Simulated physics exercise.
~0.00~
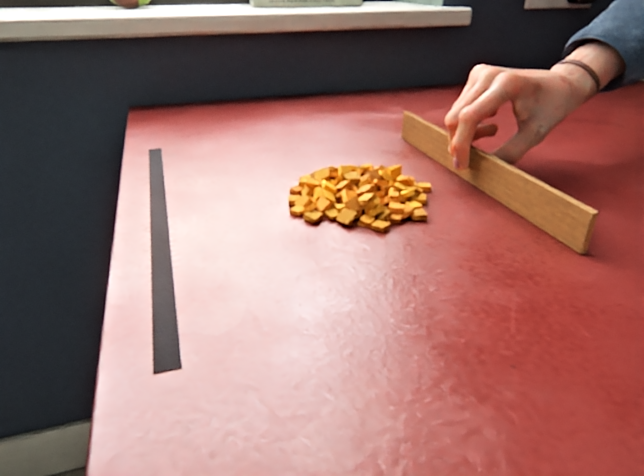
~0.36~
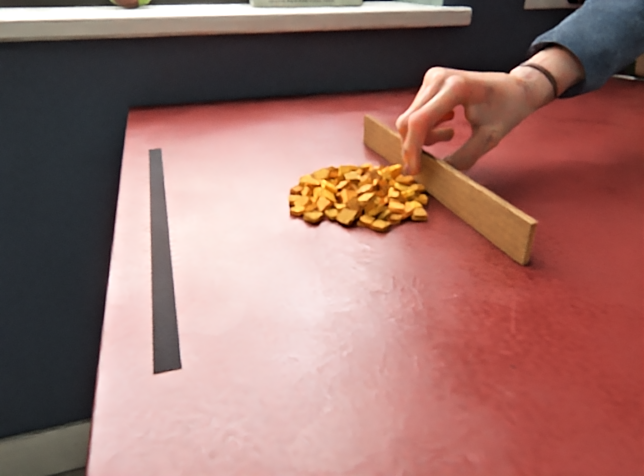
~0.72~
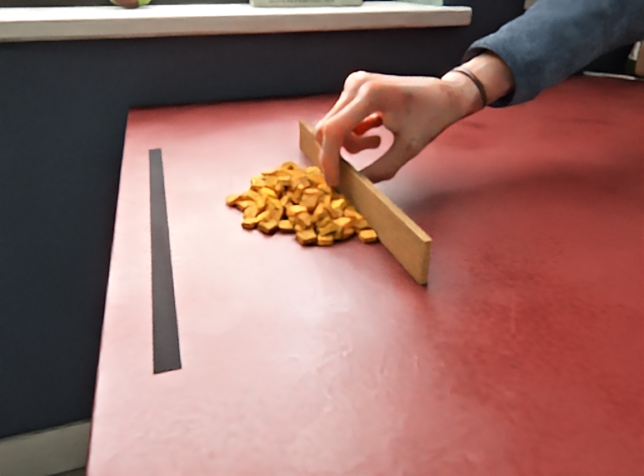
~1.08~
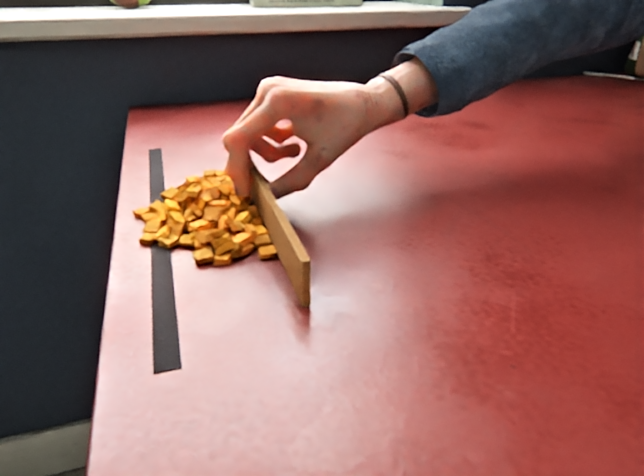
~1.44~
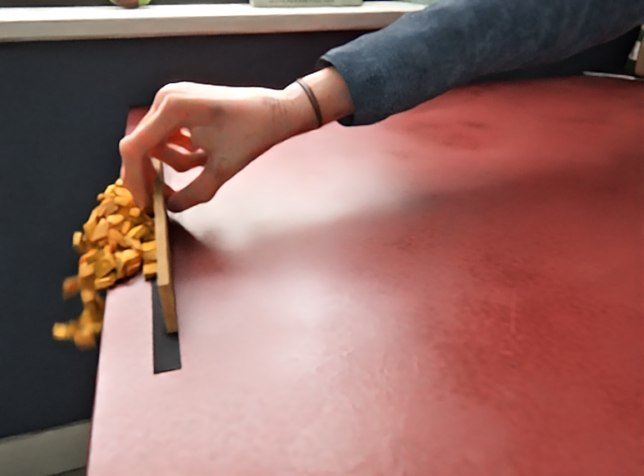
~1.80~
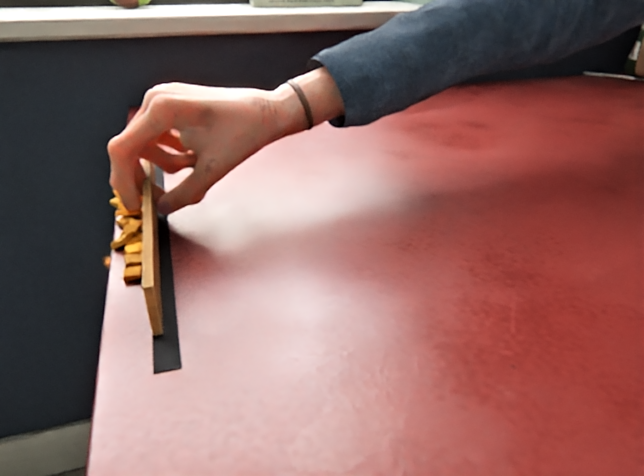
To begin with, a hand holds a flat tan strip upright on a red table, to the right of a heap of small golden-orange pieces, with a line of black tape near the left edge. The hand moves the strip left until it reaches the heap, which has not yet shifted. It then sweeps the pieces left across the table, and the front of the heap spreads over the tape. As the strip reaches the tape, many pieces spill over the left edge. Finally, the hand holds the strip at the tape, with most of the heap gone over and a few pieces left at the edge.
